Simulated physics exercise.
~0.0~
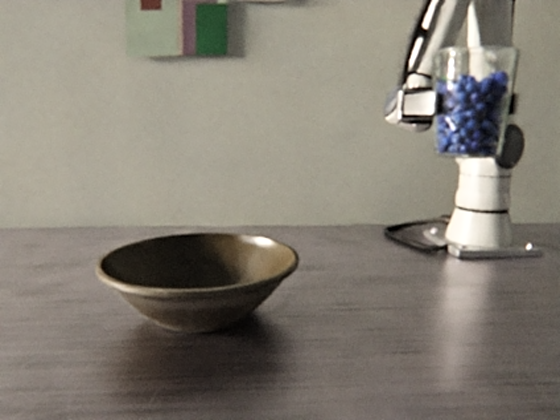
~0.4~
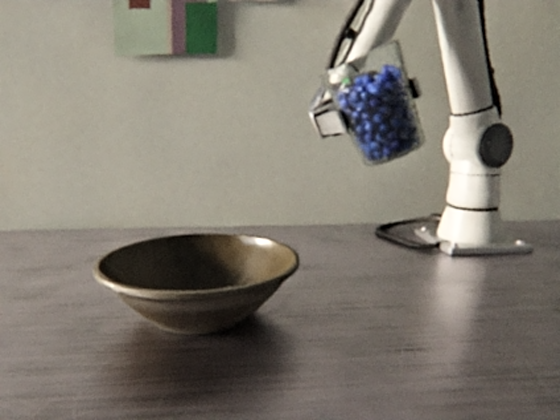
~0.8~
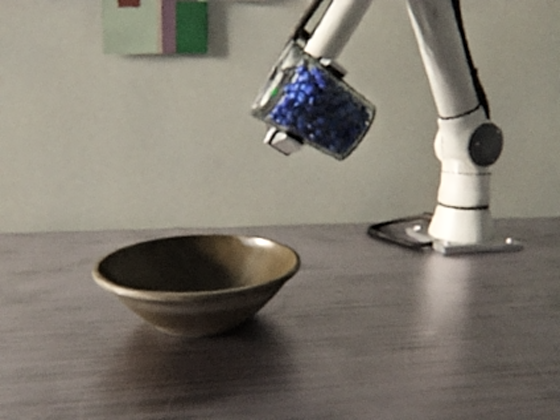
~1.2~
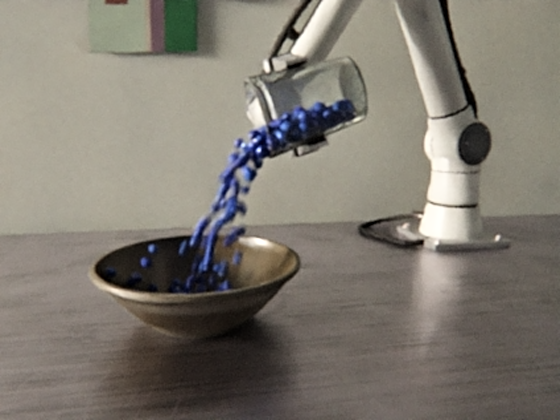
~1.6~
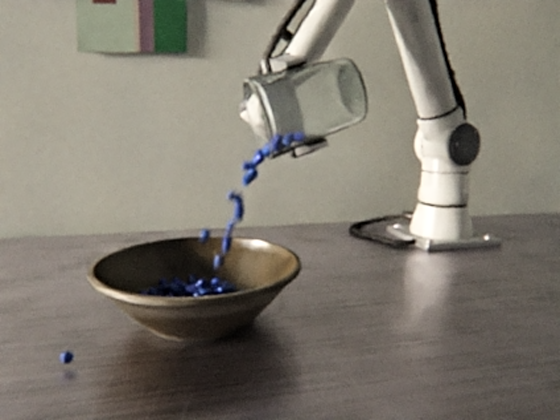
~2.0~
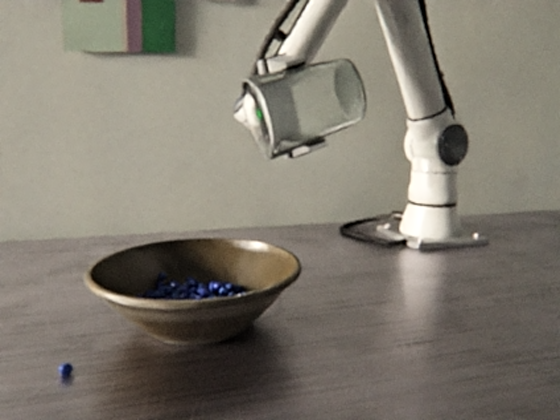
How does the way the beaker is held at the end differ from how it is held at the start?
At the start the arm holds the beaker upright, and at the end it holds the beaker on its side.
